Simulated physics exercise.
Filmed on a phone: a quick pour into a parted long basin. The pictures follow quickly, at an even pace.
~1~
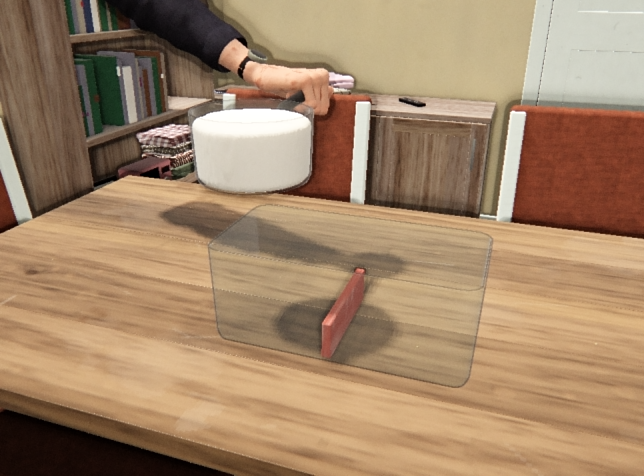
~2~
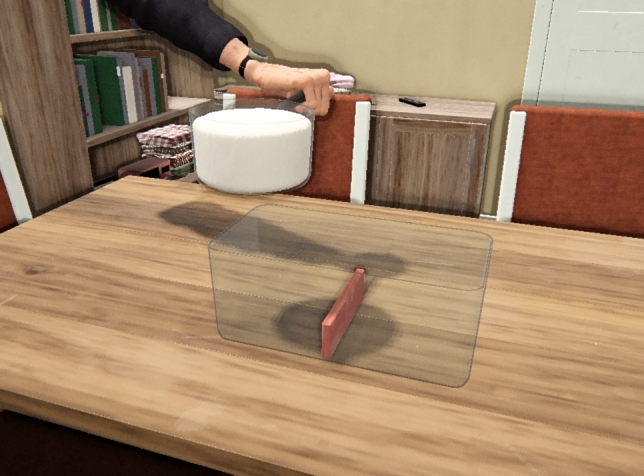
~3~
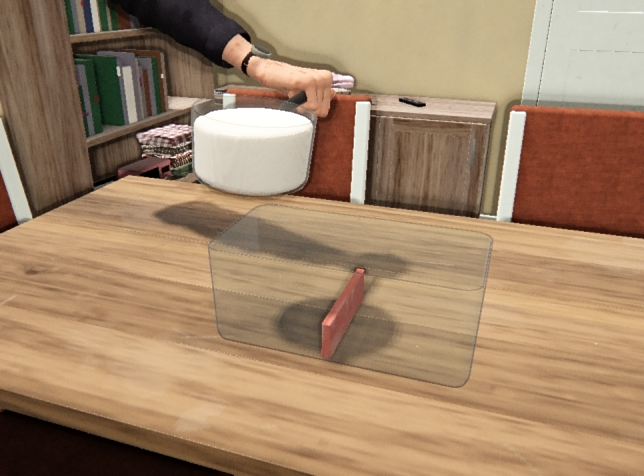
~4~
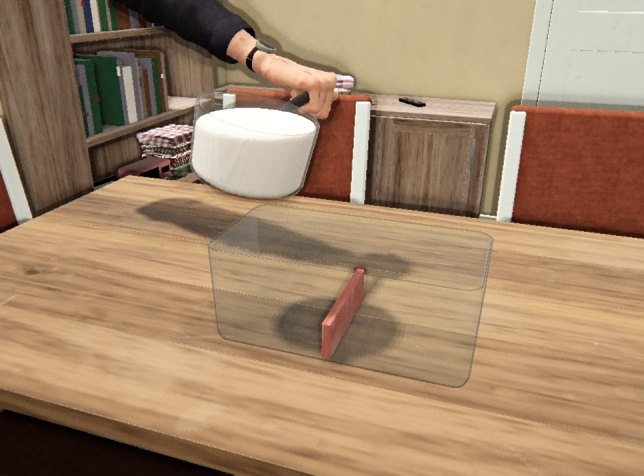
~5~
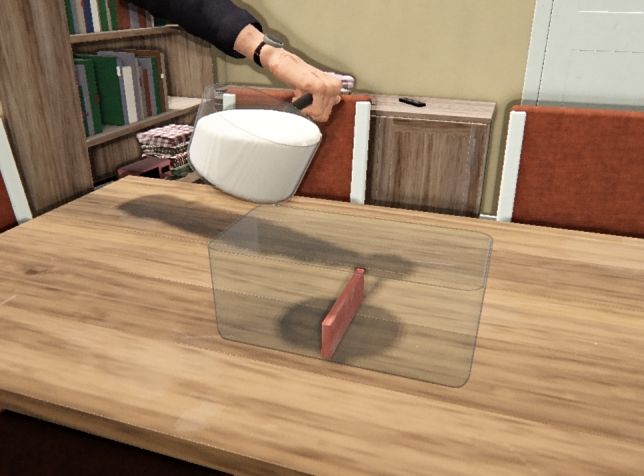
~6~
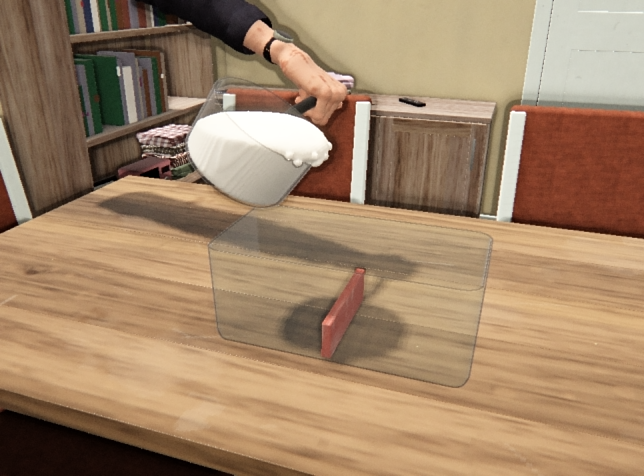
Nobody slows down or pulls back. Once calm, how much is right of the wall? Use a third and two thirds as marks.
The share right of the wall is from a third to two thirds.
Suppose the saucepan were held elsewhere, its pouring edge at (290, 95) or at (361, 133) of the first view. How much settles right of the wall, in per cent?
First some 35, then 85 per cent.
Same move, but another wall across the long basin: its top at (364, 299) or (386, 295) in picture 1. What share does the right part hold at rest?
In turn 25 and 10 in a hundred.
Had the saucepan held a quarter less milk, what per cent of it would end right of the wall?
Some 35 per cent.
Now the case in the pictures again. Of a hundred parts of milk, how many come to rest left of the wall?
Close to 50 per cent.
A moment on, the saucepan is tipped right over and 25 per cent is still to pour, 14 is left of the wall and 32 right of it.
Next, the saucepan is tipped right over and 3 per cent is still to pour, 46 is left of the wall and 46 right of it.
Then the saucepan is tipped right over and 0 per cent is still to pour, 51 is left of the wall and 47 right of it.
Later the saucepan is tipped right over and 0 per cent is still to pour, 51 is left of the wall and 48 right of it.
In the end 51 per cent lies left of the wall, 48 right of it and 1 outside.
